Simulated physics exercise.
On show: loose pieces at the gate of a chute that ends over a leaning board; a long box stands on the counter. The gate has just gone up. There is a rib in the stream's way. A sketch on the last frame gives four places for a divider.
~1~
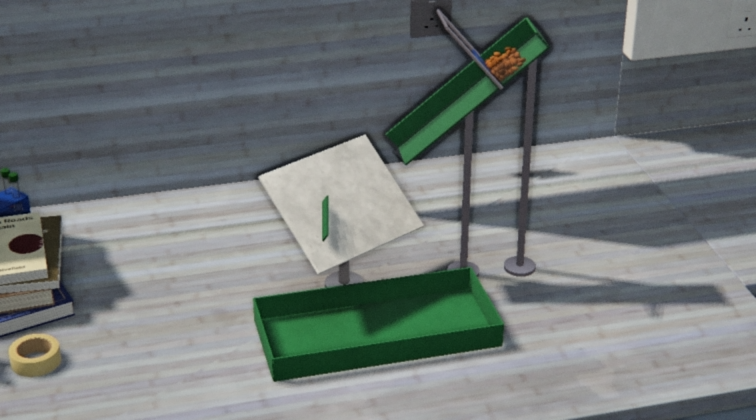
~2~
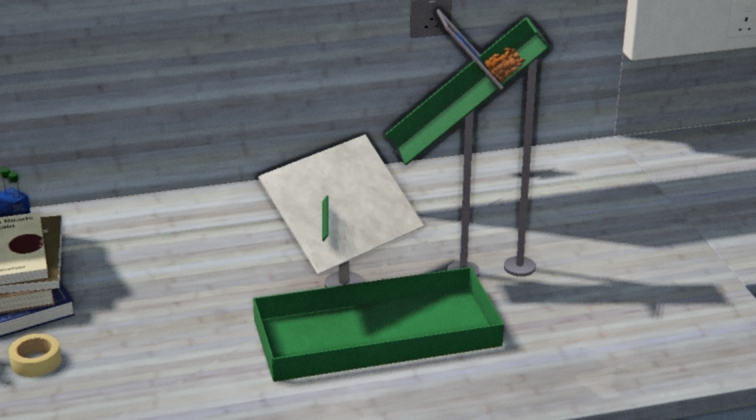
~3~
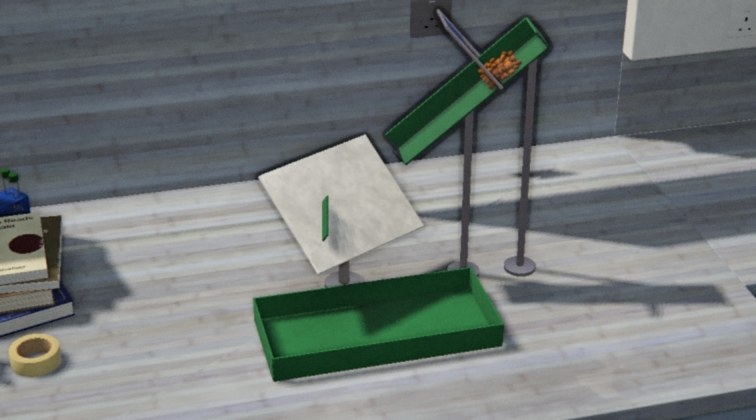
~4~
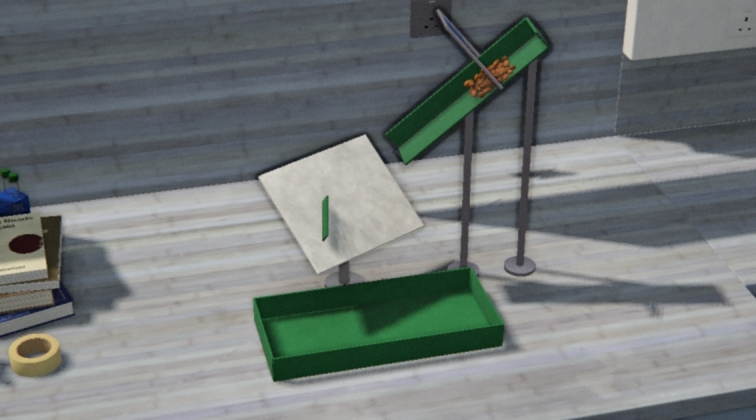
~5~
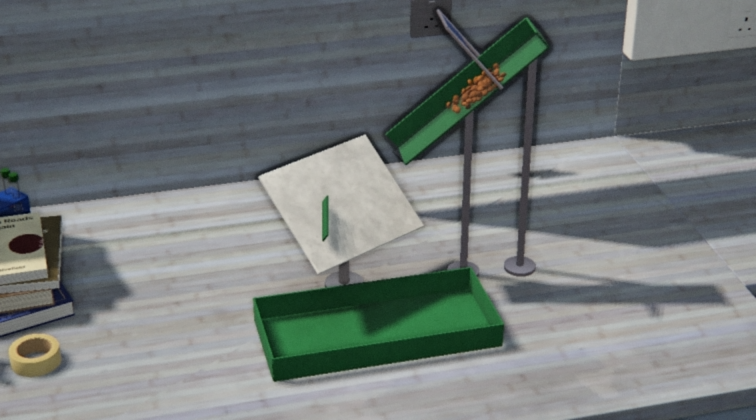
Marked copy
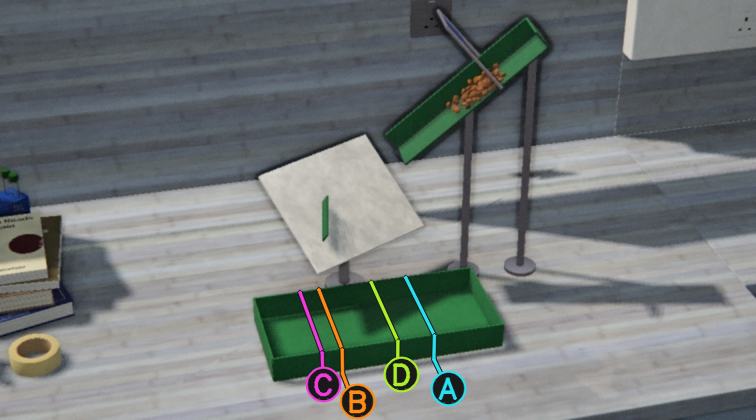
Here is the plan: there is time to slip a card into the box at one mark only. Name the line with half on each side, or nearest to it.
Choose D.
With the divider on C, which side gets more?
Right.
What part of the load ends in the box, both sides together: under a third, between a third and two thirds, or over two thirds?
About that: Over two thirds.
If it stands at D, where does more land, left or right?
Left.
On the marked copy, line A crosses the front rim at (434, 334); line B crosses the front rim at (341, 348); line C crosses the front rim at (321, 351); line D crosses the front rim at (397, 340).
For line A, of what is caught, nearly all on the left of the divider, a small part on the right.
For line B, of what is caught, a stray few on the left of the divider, nearly all on the right.
For line C, of what is caught, a stray few on the left of the divider, nearly all on the right.
For line D, of what is caught, about two thirds on the left of the divider, about a quarter on the right.
